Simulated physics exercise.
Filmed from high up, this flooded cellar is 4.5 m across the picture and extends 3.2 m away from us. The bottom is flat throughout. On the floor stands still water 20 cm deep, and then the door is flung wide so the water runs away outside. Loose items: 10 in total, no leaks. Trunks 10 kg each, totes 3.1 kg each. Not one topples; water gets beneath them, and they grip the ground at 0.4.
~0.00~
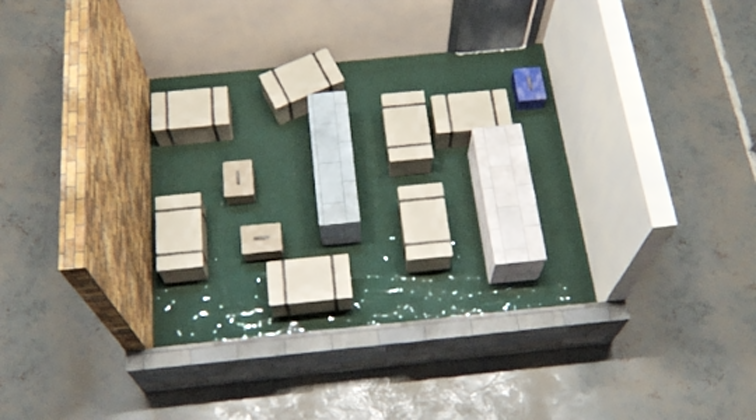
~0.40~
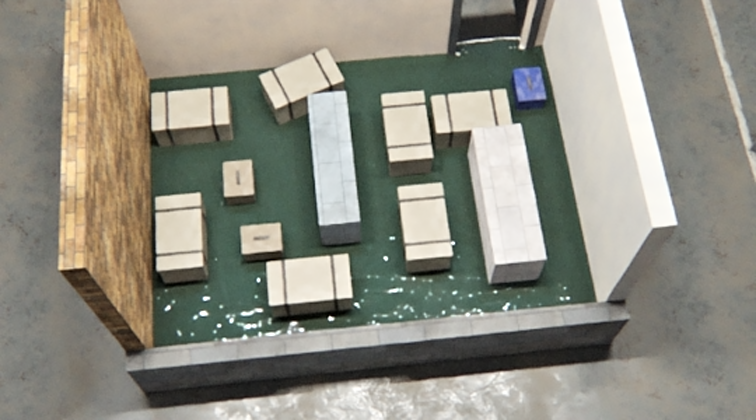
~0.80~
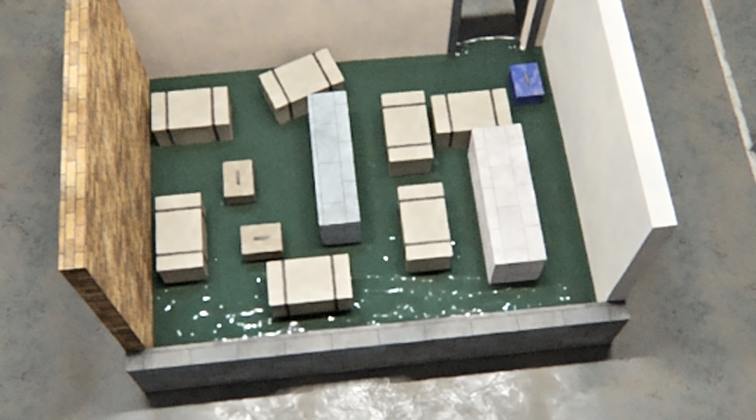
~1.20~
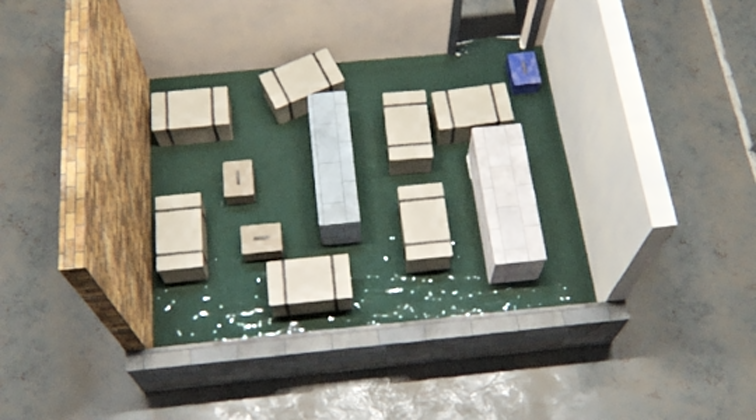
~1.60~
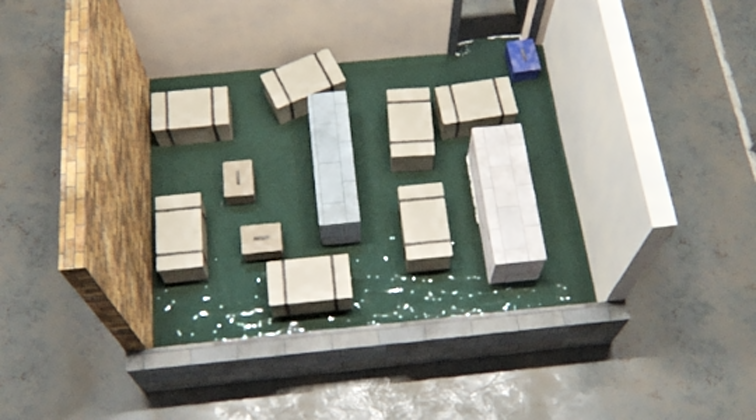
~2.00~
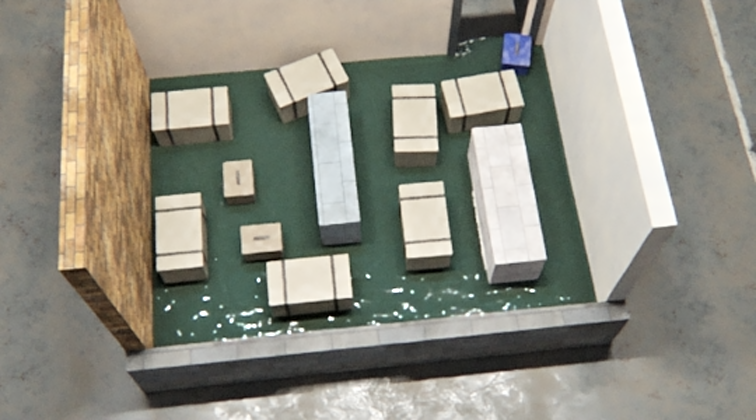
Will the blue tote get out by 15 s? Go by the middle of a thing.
By the time asked about, the blue tote has made it out.
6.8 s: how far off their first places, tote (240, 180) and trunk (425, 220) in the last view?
The first is off by 20 cm, the second by 60 cm.
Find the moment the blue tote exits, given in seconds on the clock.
Near 2.5 s.
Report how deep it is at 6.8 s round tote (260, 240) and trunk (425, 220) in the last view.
About 16 and 16 cm.
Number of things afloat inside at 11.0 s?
Answer: 6.
After 3.0 s the blue tote has gone out; 1 of 10 are out; 9 afloat.
After 6.8 s the blue tote has gone out; 2 of 10 are out; 8 afloat.
After 11.0 s the blue tote has gone out; 4 of 10 are out; 6 afloat.
After 15.0 s the blue tote has gone out; 4 of 10 are out; 6 afloat.
